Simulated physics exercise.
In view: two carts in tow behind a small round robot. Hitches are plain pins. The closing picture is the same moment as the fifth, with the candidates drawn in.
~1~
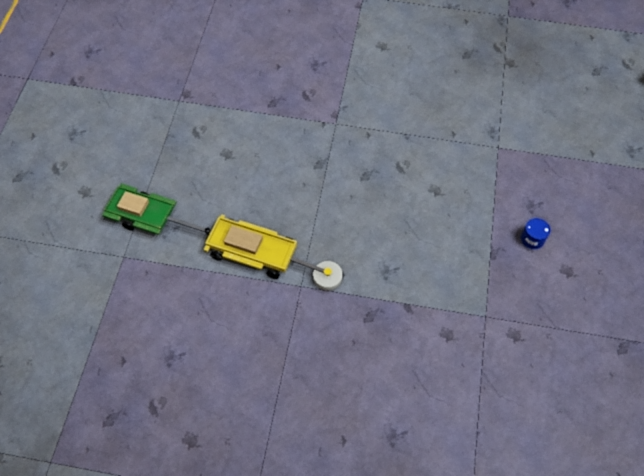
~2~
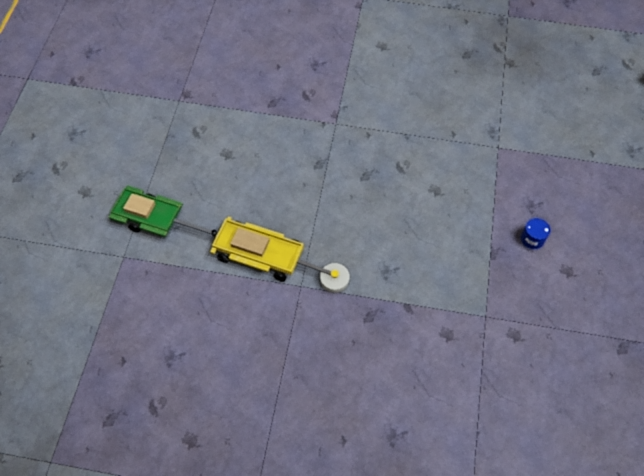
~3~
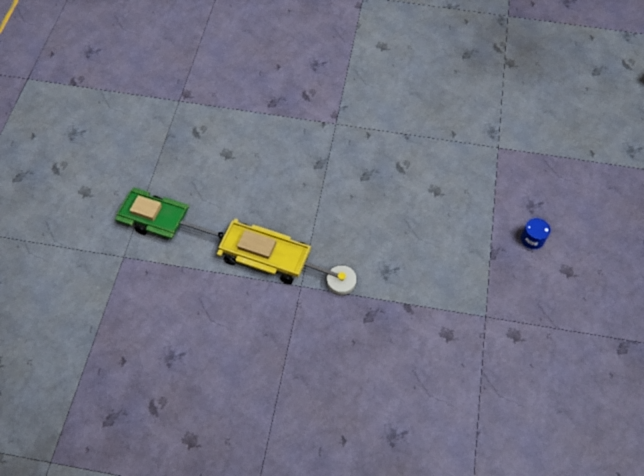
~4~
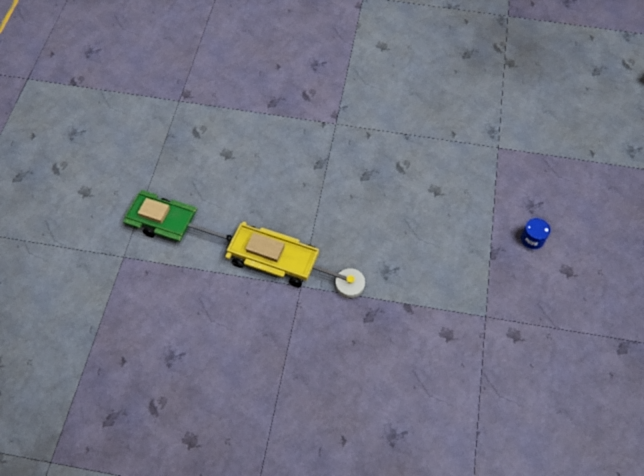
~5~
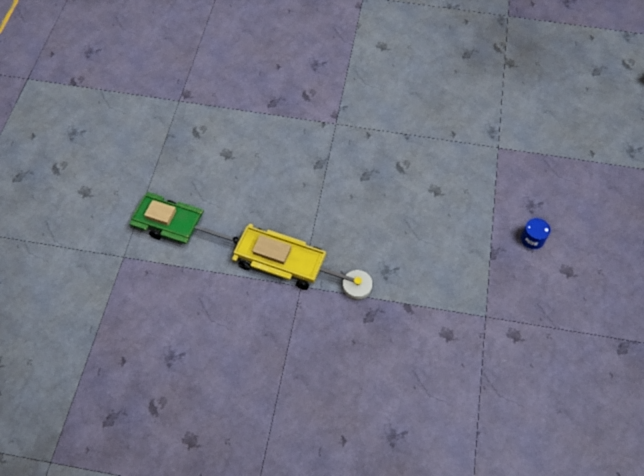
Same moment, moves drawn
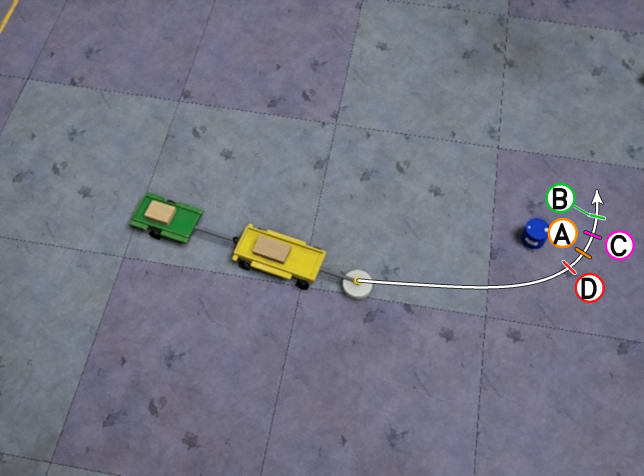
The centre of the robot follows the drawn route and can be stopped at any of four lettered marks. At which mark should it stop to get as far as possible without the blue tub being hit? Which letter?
As far as tick C.
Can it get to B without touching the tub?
No.
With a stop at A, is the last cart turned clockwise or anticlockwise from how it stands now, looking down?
Anticlockwise.
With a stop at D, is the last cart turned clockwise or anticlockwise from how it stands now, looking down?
Anticlockwise.
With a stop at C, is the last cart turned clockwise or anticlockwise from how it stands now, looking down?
For that mark, anticlockwise.
On the marked copy, A at (583, 253); B at (597, 217); C at (593, 235); D at (569, 267); the route from (358, 280) via (523, 285) to (597, 191).
Taking C. A third of the way, robot (451, 290), last cart (248, 243).
Two thirds of the way, robot (542, 283), last cart (334, 265).
When it is over, robot (590, 239), last cart (405, 274); nothing has been touched.
As for the rest, A is safe but short; B is too far, the tub has been hit; D is safe but short.
